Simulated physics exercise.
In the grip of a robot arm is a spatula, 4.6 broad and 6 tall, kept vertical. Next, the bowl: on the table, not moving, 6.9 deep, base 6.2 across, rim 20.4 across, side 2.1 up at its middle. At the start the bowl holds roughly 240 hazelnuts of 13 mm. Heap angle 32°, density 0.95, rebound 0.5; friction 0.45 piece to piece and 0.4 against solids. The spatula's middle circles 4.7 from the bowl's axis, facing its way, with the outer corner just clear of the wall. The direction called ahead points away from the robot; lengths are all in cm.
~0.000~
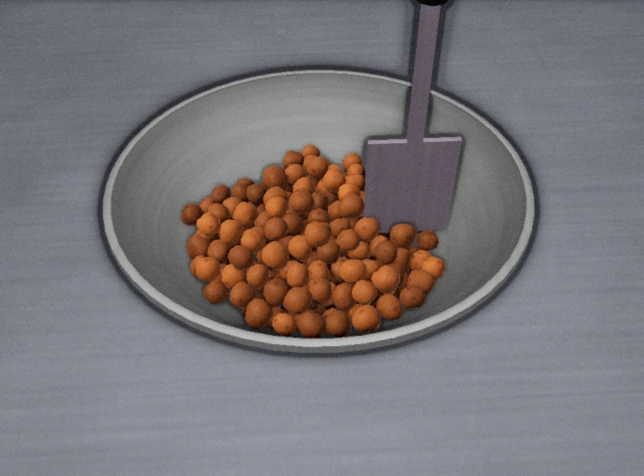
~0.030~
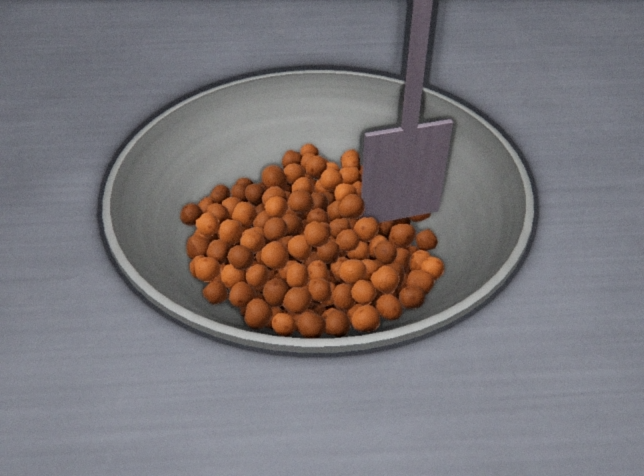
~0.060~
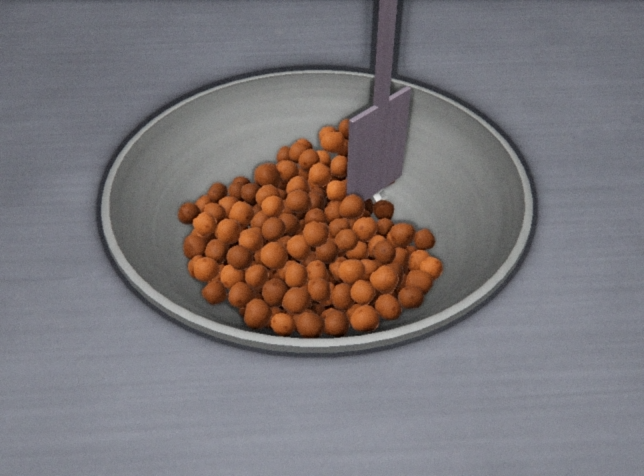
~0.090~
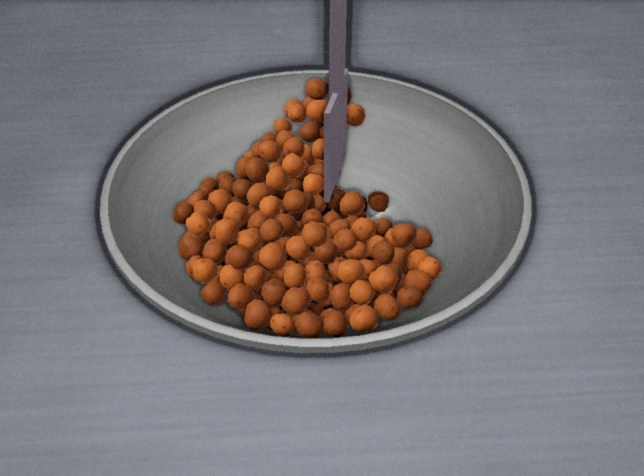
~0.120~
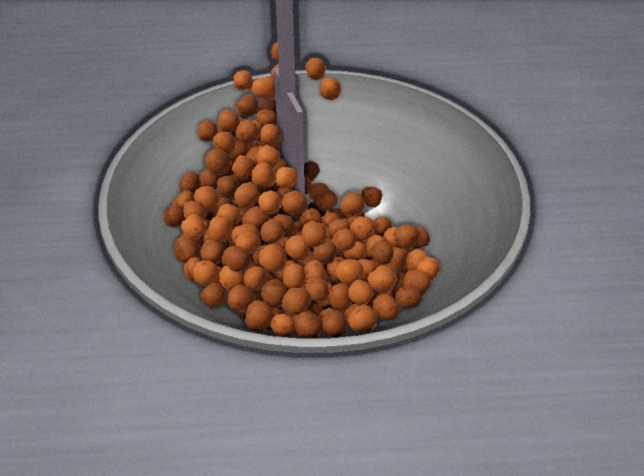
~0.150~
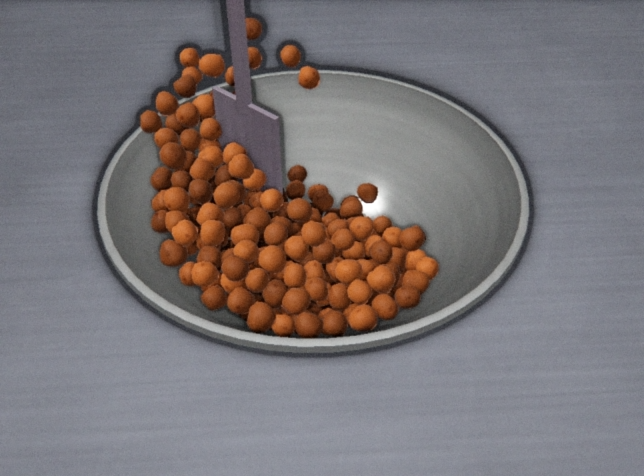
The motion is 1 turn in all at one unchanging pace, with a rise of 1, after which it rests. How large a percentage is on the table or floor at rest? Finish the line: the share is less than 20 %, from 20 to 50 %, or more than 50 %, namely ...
The share is from 20 to 50 %.
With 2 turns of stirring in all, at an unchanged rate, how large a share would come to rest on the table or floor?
I'd expect some 35 per cent.
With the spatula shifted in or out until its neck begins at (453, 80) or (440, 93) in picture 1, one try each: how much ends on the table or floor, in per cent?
I'd guess some 0 and 10 percent.
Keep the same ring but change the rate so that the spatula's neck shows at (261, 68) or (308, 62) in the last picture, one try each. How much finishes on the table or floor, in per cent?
Roughly 25 per cent on the first try and 10 per cent on the second.
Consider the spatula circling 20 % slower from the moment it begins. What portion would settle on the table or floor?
It would come to around 15 percent.
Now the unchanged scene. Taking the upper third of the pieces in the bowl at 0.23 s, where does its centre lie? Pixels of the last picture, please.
Upper-third centre: Approx. (227, 259) px.
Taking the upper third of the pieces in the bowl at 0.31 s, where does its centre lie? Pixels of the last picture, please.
Near pixel (392, 265).
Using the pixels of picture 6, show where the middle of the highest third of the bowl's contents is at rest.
(363, 227).
After 0.23 s, 217° round, highest piece 11 above the table; 213 in the bowl, 22 in flight or on the tool.
After 0.31 s, 298° round, highest piece 12 above the table; 192 in the bowl, 12 on the table or floor, 31 in flight or on the tool.
After 0.54 s, 0° round, highest piece 6 above the table; 171 in the bowl, 63 on the table or floor, 1 in flight or on the tool.
After 1.24 s, 0° round, highest piece 5 above the table; 171 in the bowl, 64 on the table or floor.
At rest, 171 in the bowl, 64 on the table or floor. That is 27 % on the table or floor.
